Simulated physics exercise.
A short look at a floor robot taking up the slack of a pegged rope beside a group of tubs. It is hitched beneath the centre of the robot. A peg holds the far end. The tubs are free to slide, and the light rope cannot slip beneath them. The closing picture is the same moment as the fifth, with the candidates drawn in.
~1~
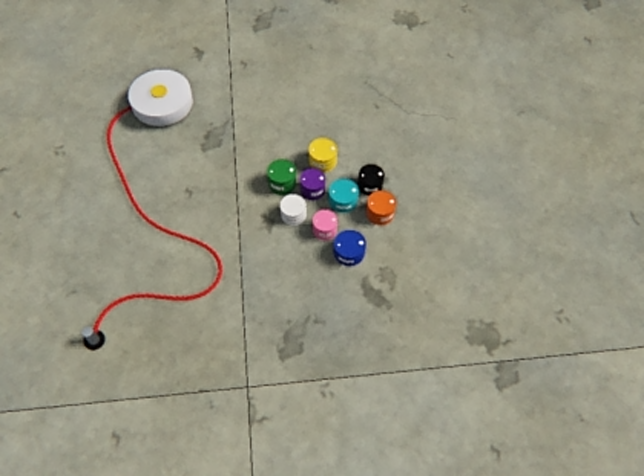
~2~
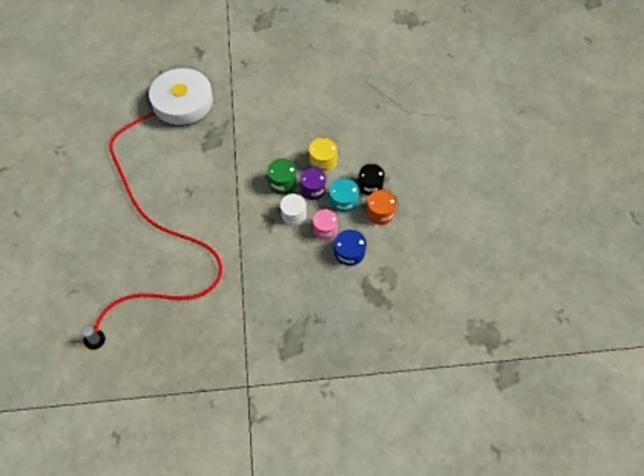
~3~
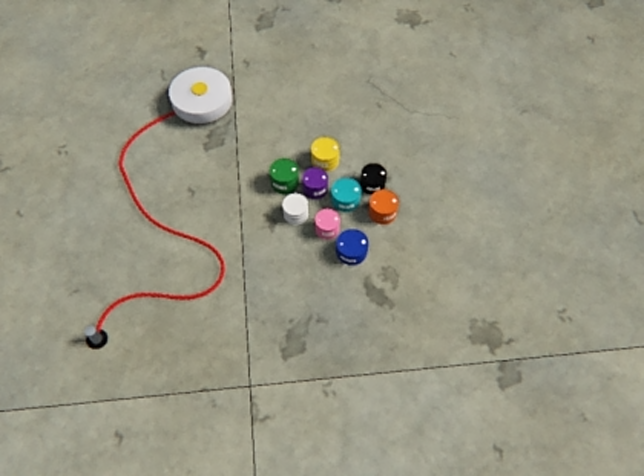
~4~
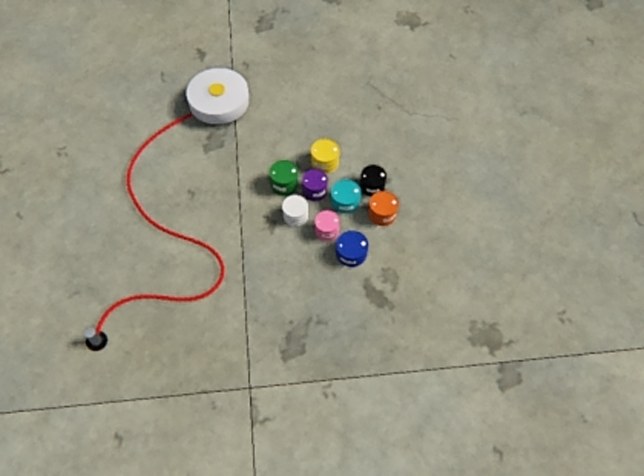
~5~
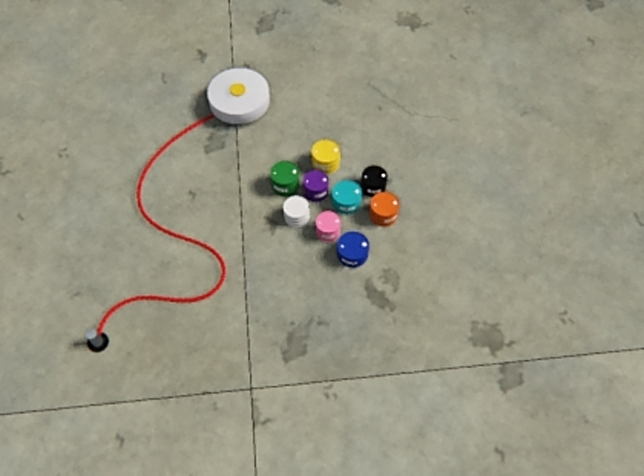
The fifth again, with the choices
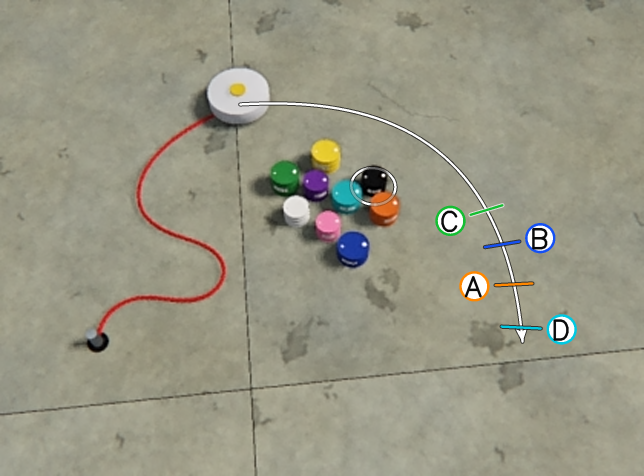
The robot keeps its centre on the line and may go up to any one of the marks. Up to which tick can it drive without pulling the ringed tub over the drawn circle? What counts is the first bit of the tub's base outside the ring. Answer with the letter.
No farther than C.
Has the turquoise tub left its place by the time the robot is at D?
By then, yes.
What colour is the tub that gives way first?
The yellow tub.
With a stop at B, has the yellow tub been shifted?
By then, yes.
On the marked copy, A at (514, 284); B at (502, 244); C at (487, 210); D at (521, 328); the ring at (373, 186); the route from (240, 104) via (437, 150) to (523, 342).
With C. Early on, robot (341, 102); black tub (374, 181).
Further on, robot (432, 139); black tub (374, 181).
At the end, robot (489, 204); turquoise tub (350, 202); purple tub (318, 195); white tub (298, 216); black tub (374, 183); yellow tub (337, 179); green tub (291, 193); the black tub is still in its ring.
As for the rest, A drags the ringed tub to (381, 223); B drags the ringed tub to (375, 201); D drags the ringed tub to (386, 248).
